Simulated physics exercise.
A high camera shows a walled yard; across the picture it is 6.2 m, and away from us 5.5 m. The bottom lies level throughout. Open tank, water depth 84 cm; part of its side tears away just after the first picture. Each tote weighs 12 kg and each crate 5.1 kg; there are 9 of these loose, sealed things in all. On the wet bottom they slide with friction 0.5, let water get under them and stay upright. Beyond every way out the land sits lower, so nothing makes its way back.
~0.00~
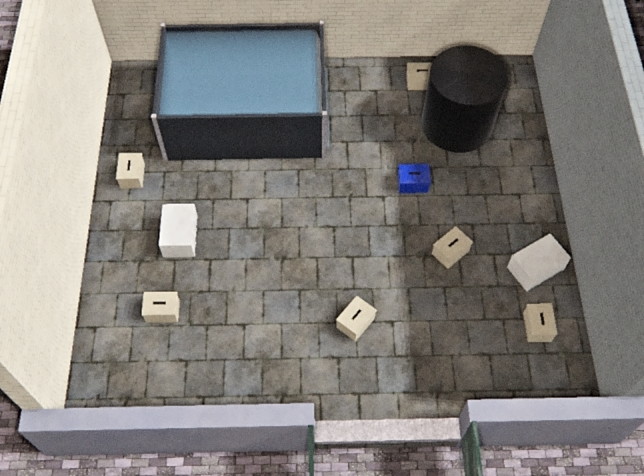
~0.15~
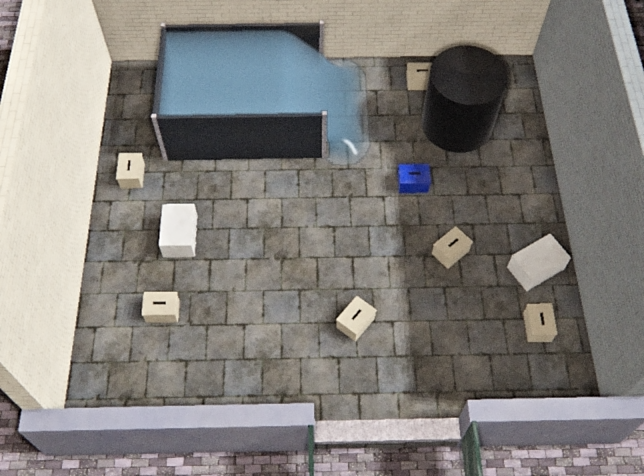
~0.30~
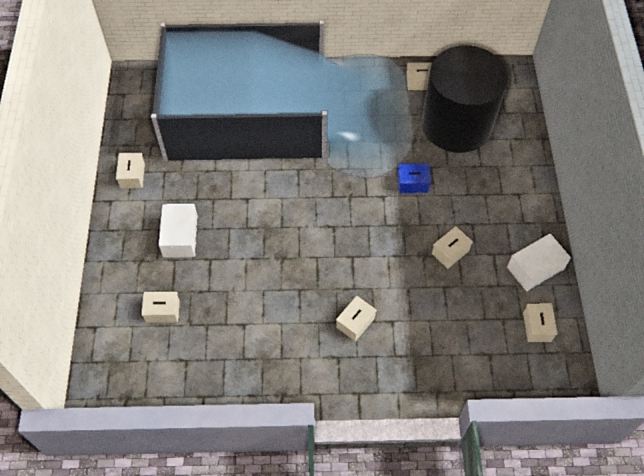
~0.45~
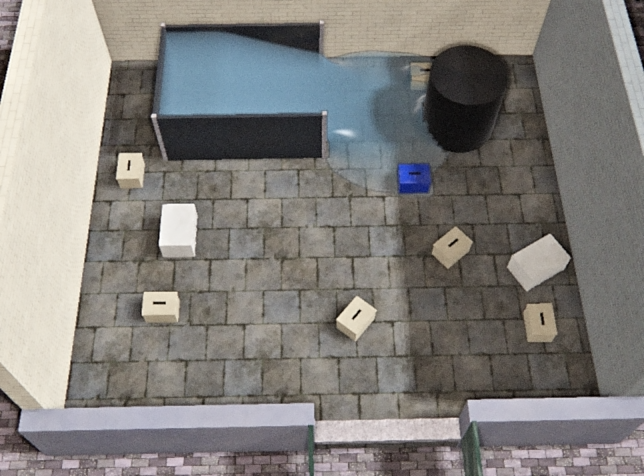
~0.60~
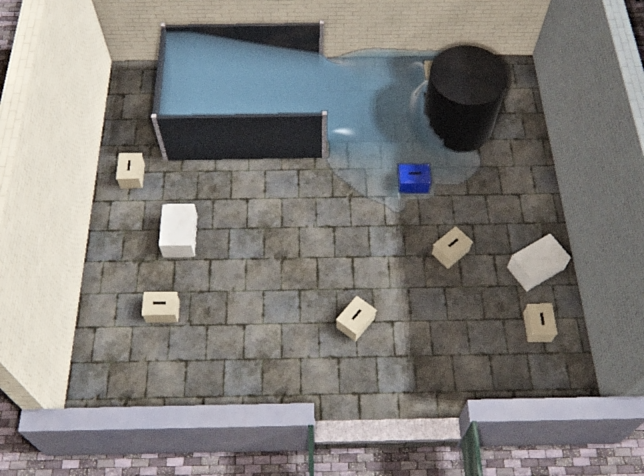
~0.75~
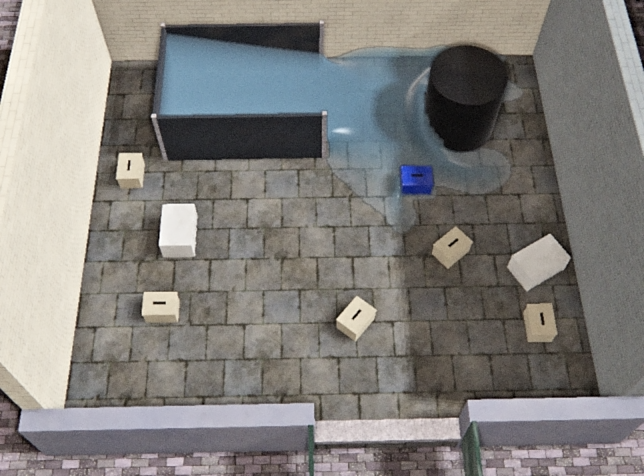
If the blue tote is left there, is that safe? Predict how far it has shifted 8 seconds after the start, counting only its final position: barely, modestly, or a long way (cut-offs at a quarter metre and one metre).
Result: A long way off.
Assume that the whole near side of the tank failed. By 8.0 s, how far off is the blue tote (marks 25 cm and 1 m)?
Then the blue tote barely shifts.
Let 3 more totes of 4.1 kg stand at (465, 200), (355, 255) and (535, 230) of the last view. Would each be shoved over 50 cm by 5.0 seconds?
Answers, first to last: Exceeding, exceeding, exceeding.
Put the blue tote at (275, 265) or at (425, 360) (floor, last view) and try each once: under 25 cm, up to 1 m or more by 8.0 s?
I'd say it does not really move on the first try and it lands far off on the second.
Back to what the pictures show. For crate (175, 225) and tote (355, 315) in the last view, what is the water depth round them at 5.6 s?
Close to 1 and 6 centimetres.
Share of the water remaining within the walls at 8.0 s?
Around 84 per cent of the water is still in there.
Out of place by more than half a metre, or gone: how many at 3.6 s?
At that time I count 5.
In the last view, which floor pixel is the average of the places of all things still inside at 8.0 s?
Close to (205, 272).
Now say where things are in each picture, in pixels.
In the first frame, the blue tote at (415, 174), on the bottom; 3.2 m2 under water; 0 of 9 have shifted.
In the second frame, the blue tote at (415, 174), on the bottom; 4.2 m2 under water; 0 of 9 have shifted.
In the third frame, the blue tote at (415, 174) rests on the ground; water covers 5.6 m2; 0 of 9 have shifted.
In the fourth frame, the blue tote at (415, 174) rests on the ground; 6.5 m2 under water; 0 of 9 have shifted.
In the fifth frame, the blue tote at (415, 174), on the bottom; 7.3 m2 under water; 1 of 9 have shifted.
In the sixth frame, the blue tote at (417, 176), on the bottom, 4 cm from its start; 8.2 m2 under water; 1 of 9 have shifted.
After 1.6 s the blue tote is near (475, 246), 1.3 m from its start, aground; 0 of 9 are out; 1 afloat.
After 3.6 s the blue tote is near (459, 363), 2.7 m from its start, afloat; 0 of 9 are out; 4 afloat.
After 5.6 s the blue tote is near (178, 358), 3.9 m from its start, aground; 0 of 9 are out; 3 afloat.
After 8.0 s the blue tote is near (96, 260), 4.2 m from its start, afloat; 1 of 9 are out; 3 afloat.
